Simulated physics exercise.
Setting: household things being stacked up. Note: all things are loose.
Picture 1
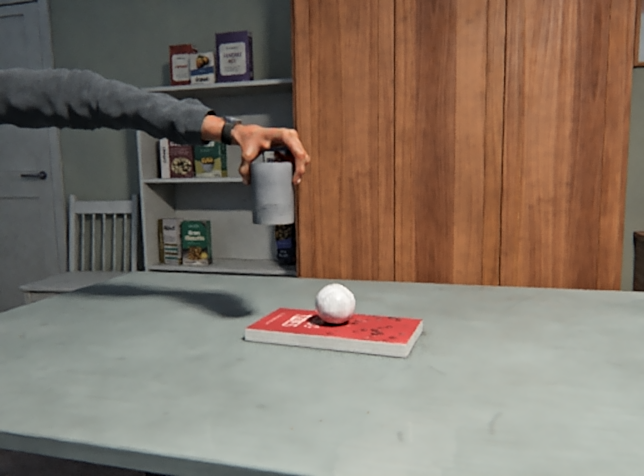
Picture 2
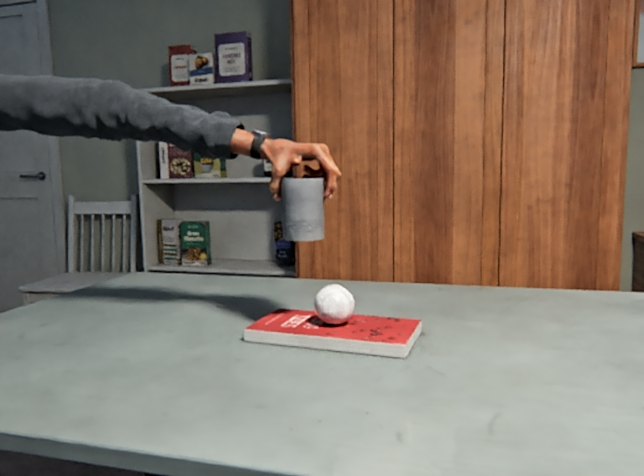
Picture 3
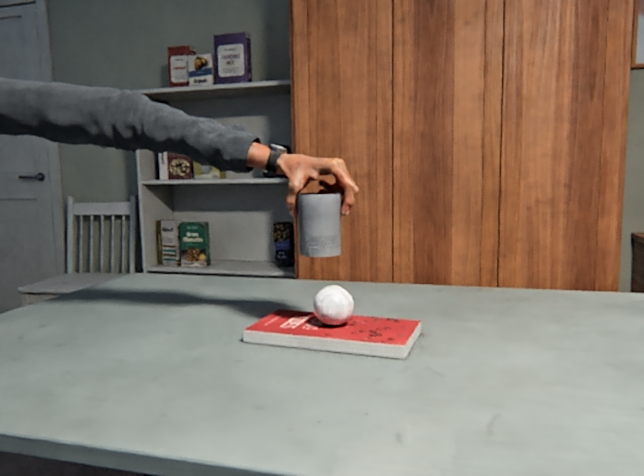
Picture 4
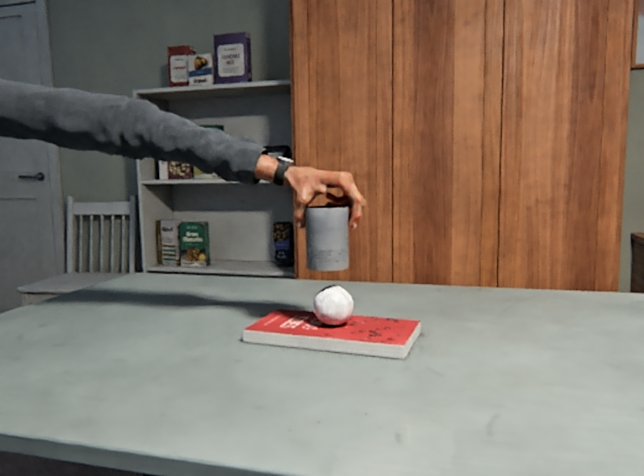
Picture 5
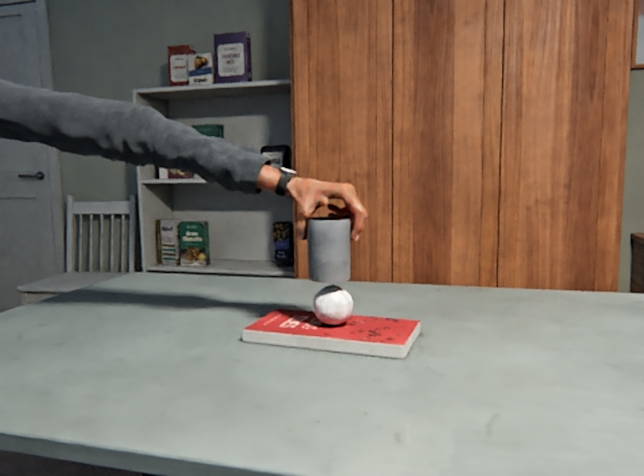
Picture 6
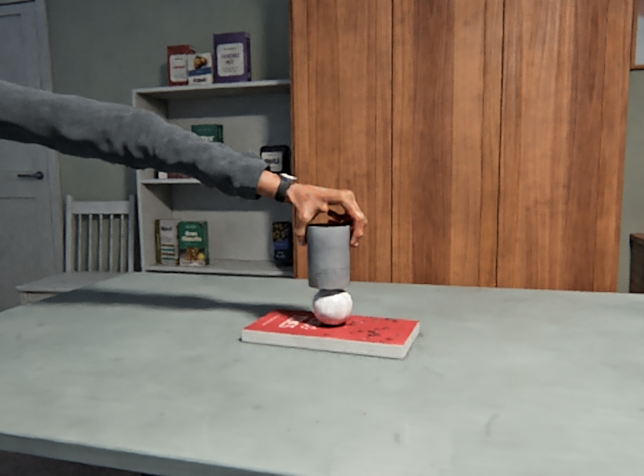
In a room with a shelf of boxes, a white chair and tall wooden panels behind, a steady, slightly raised view looks across a pale grey-green table. A red book lies on the table with a round white onion on it, and a hand from the left grips a grey cup above. The grey-sleeved arm moves the cup rightward and down, slowing until it meets the onion's top, still held.
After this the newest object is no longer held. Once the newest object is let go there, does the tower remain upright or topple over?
My prediction: Unsteady.
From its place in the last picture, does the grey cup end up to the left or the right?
Direction of travel: Leftward.
Then, 0.50 s past the last view, grey cup now fallen.
Then, 0.60 s past the last view, things are still on the move.
Then, 1.10 s past the last view, nothing new.
Finally, fallen, grey cup; the other 2 still in place. Final places as the last picture's camera would see them, grey cup near (207, 308). The pile loses its balance.
